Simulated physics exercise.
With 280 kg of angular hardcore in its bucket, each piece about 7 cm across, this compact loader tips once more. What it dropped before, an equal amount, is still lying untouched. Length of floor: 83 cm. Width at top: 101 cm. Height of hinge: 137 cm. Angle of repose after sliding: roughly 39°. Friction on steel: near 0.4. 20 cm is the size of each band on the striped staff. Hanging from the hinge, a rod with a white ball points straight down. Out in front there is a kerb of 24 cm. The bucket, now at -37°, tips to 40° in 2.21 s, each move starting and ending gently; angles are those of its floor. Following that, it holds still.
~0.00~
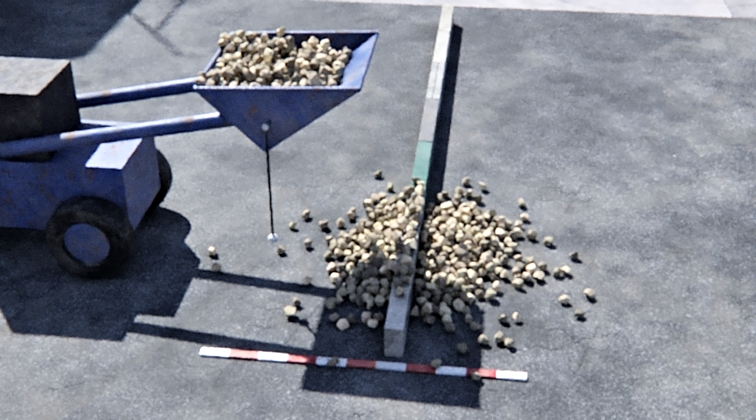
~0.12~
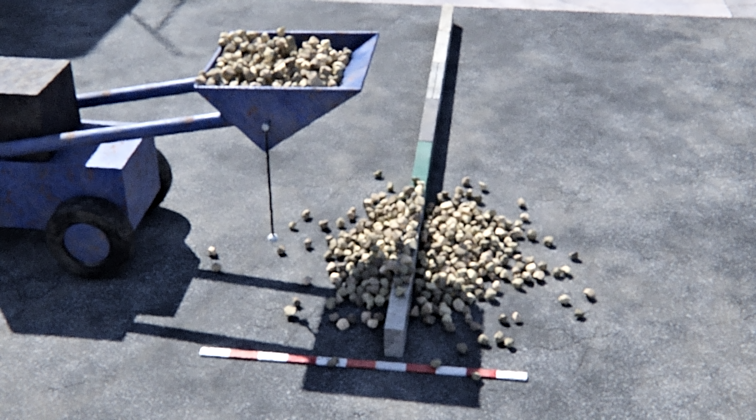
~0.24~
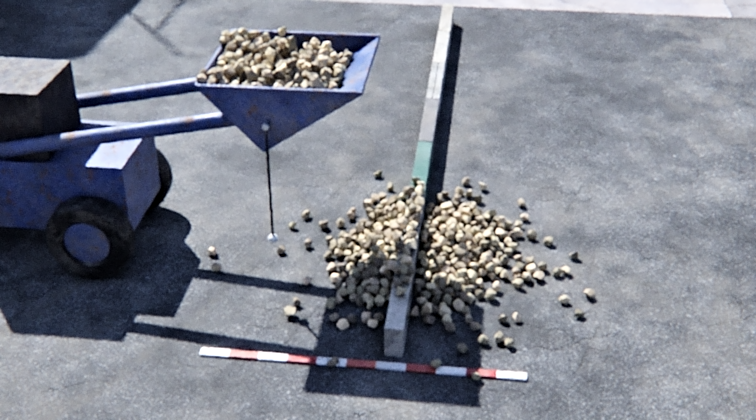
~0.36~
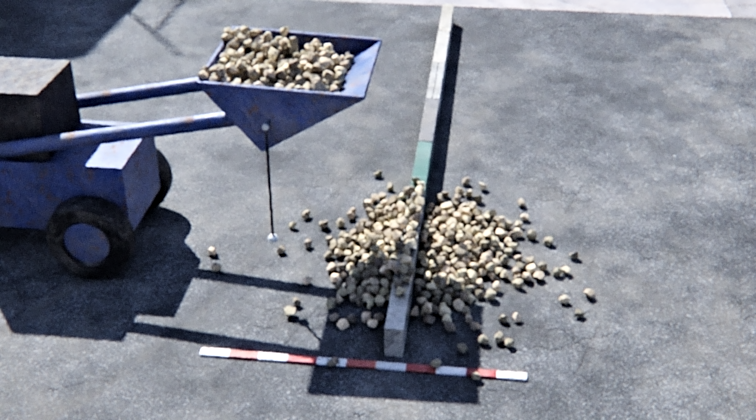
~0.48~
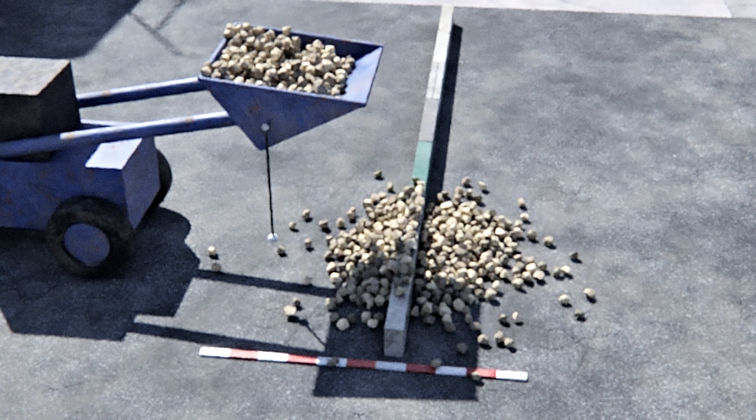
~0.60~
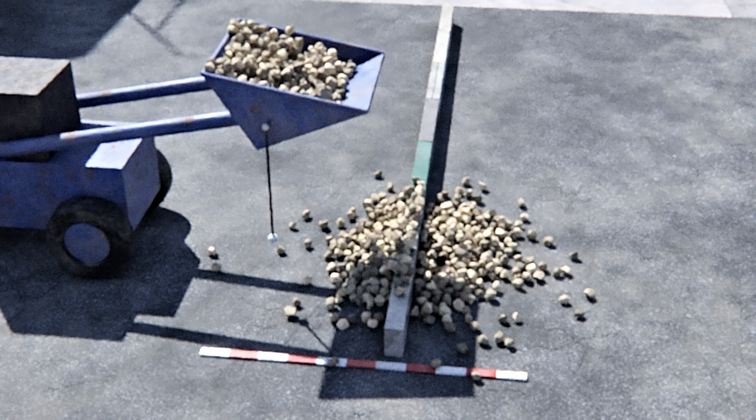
The clip opens on a blue loader at left, its raised bucket full of pale stones, beside a scattered heap lying across a long kerb. The bucket slowly tilts, its right-hand lip dipping slightly while the stones shift a little inside, and the heap on the ground stays still.
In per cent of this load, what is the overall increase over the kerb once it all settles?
21 out of 100, about.
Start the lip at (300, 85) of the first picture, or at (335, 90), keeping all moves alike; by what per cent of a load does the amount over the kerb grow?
Roughly 0 per cent, then 0 per cent.
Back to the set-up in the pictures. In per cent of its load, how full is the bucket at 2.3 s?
Around 25 in a hundred.
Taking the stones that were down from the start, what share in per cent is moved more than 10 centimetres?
5 per cent.
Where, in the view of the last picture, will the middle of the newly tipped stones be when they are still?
Roughly at (381, 241) in the last picture.
After 1.7 s the floor is at 28°; in per cent of one load, 98 in the bucket, 49 on this side of the kerb, 53 over the kerb; the foremost stones are at (565, 276).
After 2.3 s the floor is at 40°; in per cent of one load, 23 in the bucket, 120 on this side of the kerb, 58 over the kerb; the foremost stones are at (565, 276).
After 2.7 s the floor is at 40°; in per cent of one load, 0 in the bucket, 132 on this side of the kerb, 68 over the kerb; the foremost stones are at (565, 276).
After 5.2 s the floor is at 40°; in per cent of one load, 0 in the bucket, 126 on this side of the kerb, 74 over the kerb; the foremost stones are at (568, 272). Net gain over the kerb, 21.
